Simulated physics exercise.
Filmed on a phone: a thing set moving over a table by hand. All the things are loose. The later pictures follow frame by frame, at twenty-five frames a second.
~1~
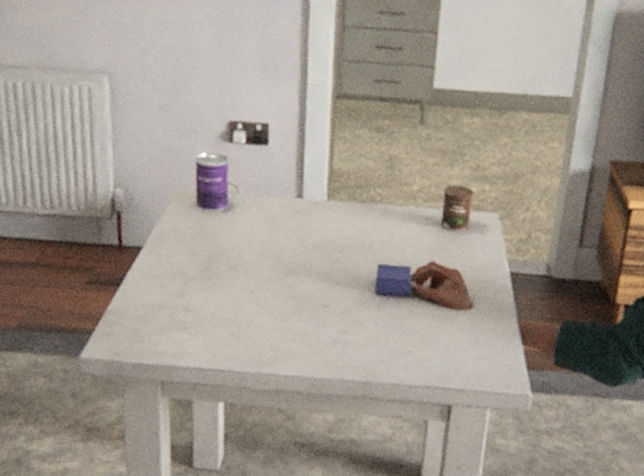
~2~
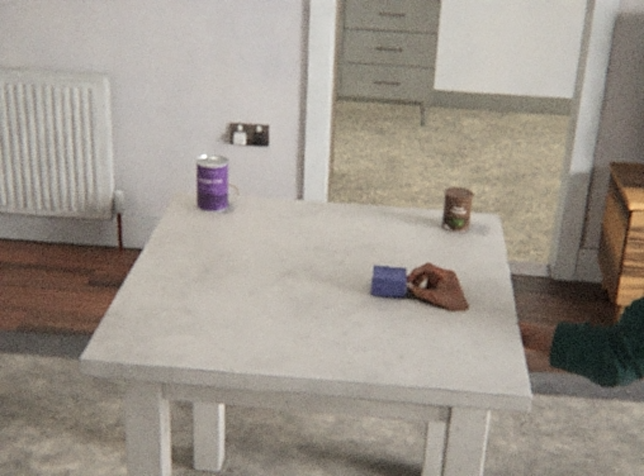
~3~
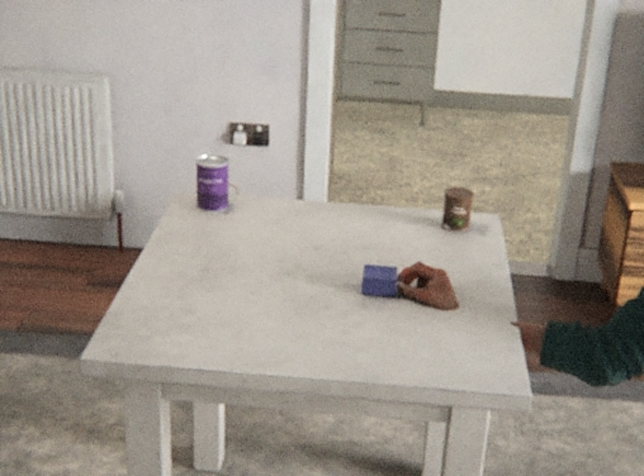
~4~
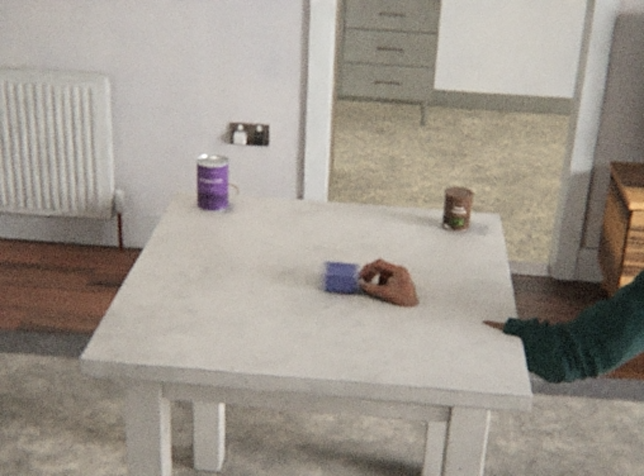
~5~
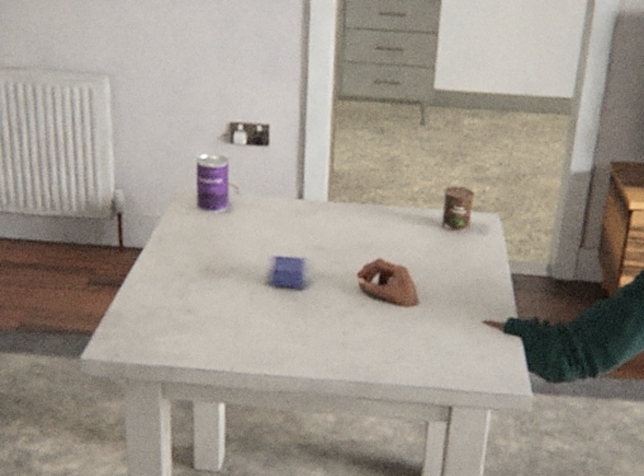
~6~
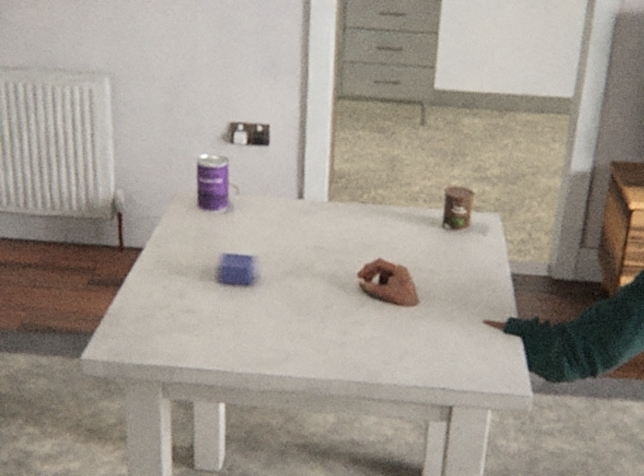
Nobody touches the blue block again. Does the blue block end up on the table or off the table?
The blue block drops to the floor.
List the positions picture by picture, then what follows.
Under the hand; blue block (393, 280), in the first frame.
Under the hand; blue block (389, 281), in the second frame.
Under the hand; blue block (380, 281), in the third frame.
Blue block (341, 277), in the fourth frame.
Blue block (288, 272) shifted about its own width, in the fifth frame.
Blue block (237, 269) shifted well along, in the sixth frame.
Then, 0.10 s on from there, blue block now off the table.
Then, 0.30 s on from there, things are still on the move.
Then, 0.50 s on from there, as before.
In the end, off the table, blue block.
